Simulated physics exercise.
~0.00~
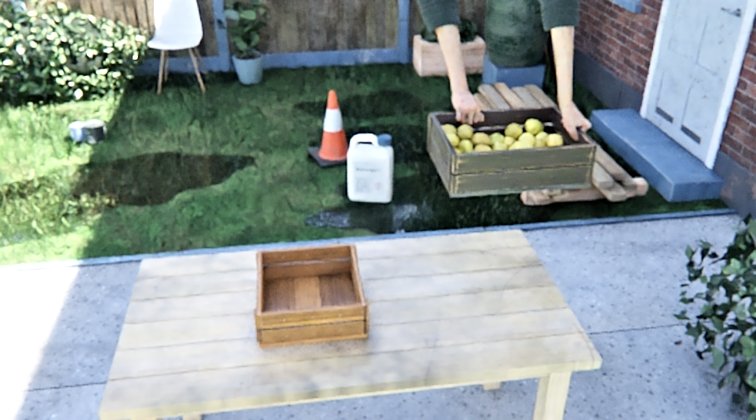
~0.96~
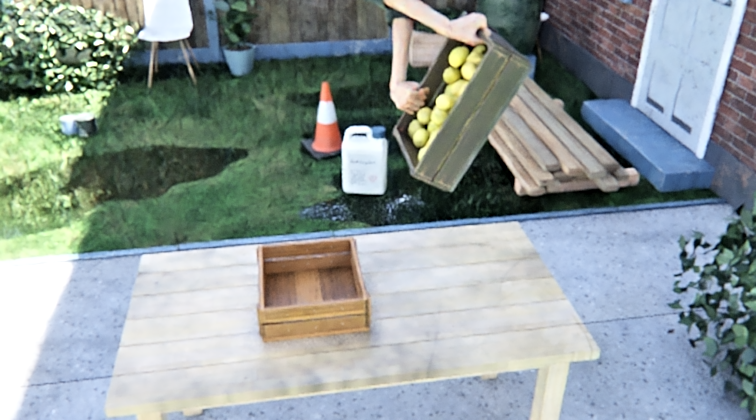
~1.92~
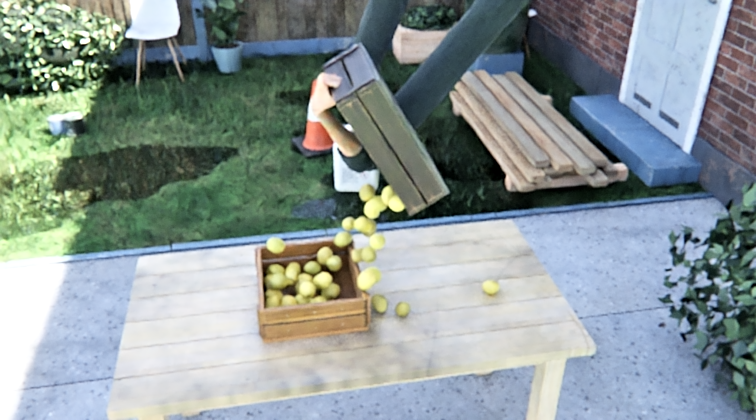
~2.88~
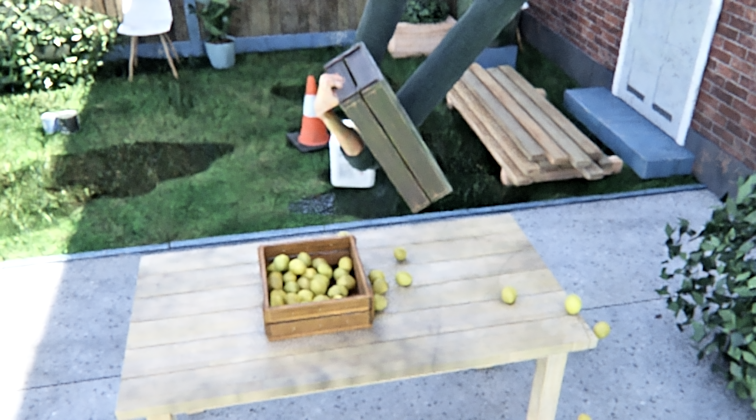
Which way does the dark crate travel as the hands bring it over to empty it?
It moves to the viewer's left.
